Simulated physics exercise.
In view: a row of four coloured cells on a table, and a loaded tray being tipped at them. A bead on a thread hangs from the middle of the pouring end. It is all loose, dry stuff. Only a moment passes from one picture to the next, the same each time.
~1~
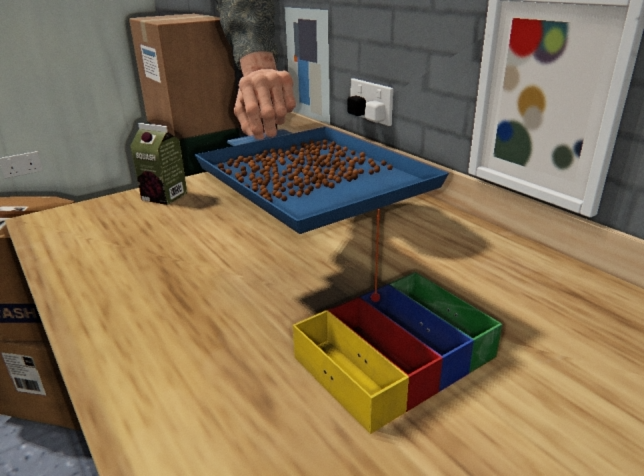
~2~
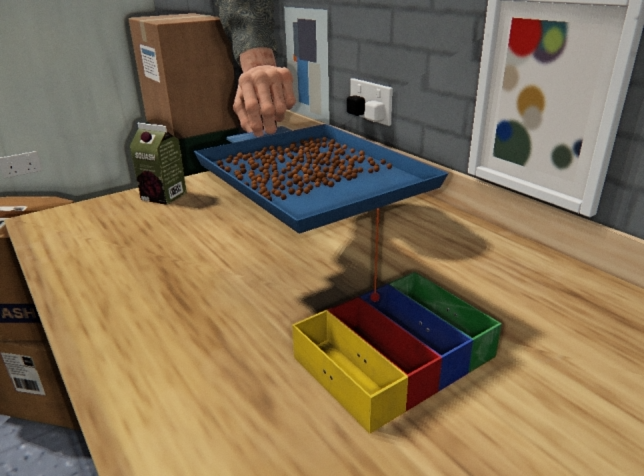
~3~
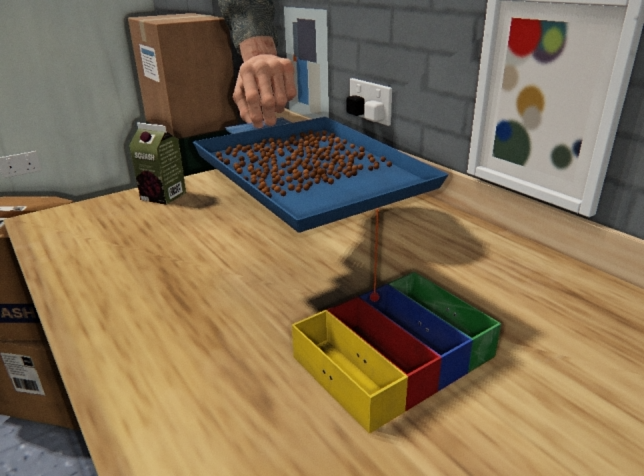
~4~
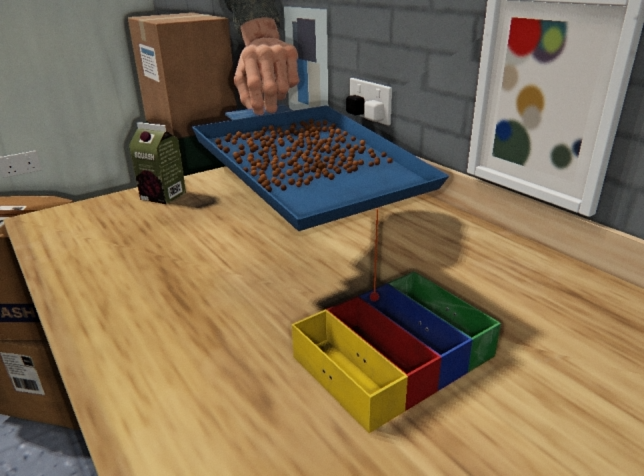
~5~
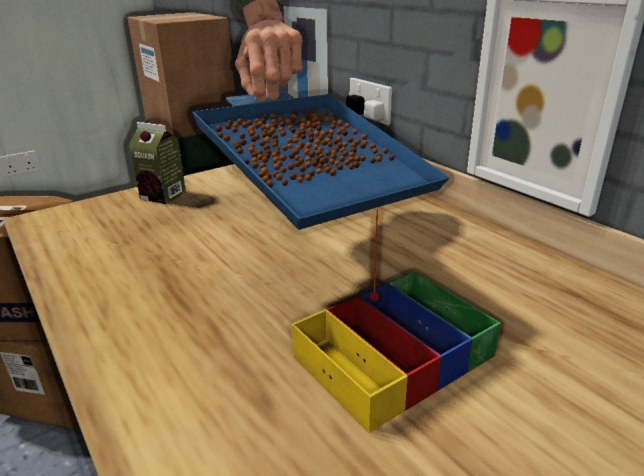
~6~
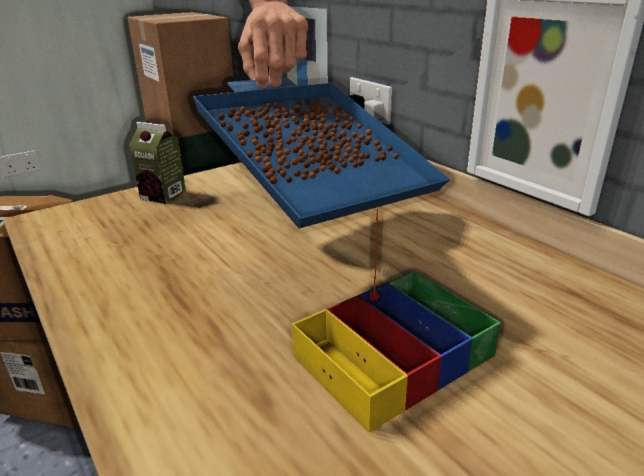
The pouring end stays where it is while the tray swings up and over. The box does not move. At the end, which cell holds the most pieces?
It favours the green compartment.
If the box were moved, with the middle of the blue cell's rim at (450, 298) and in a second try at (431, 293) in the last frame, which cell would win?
First blue, then the blue cell.
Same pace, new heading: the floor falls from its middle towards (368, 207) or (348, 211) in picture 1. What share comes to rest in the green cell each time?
The first gives 20 %, the second 0 %.
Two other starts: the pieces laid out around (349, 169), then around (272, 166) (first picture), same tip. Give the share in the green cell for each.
Near 50 % and 30 %.
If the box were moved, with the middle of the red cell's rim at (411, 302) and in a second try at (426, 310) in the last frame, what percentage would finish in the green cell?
About 0 and 0 per cent.
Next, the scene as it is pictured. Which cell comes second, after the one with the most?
Second comes that blue cell.
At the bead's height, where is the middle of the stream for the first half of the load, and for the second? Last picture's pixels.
Early half (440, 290), late half (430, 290).
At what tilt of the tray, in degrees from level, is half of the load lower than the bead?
At about 100°.
Soon, tray tipped steeply; most on the tray; a stray few in the green cell; a stray few in the blue cell; a small part falling or outside the box.
A while on, tray tipped right over; about a quarter on the tray; about a quarter in the green cell; a small part in the blue cell; a small part in the red cell; a stray few in the yellow cell; about a third falling or outside the box.
Towards the end, tray tipped past a quarter turn; about a third in the green cell; about a quarter in the blue cell; a small part in the red cell; a stray few in the yellow cell; about a quarter falling or outside the box.
Finally, tray tipped past a quarter turn; about a third in the green cell; about a quarter in the blue cell; a small part in the red cell; a stray few in the yellow cell; about a quarter outside the box.
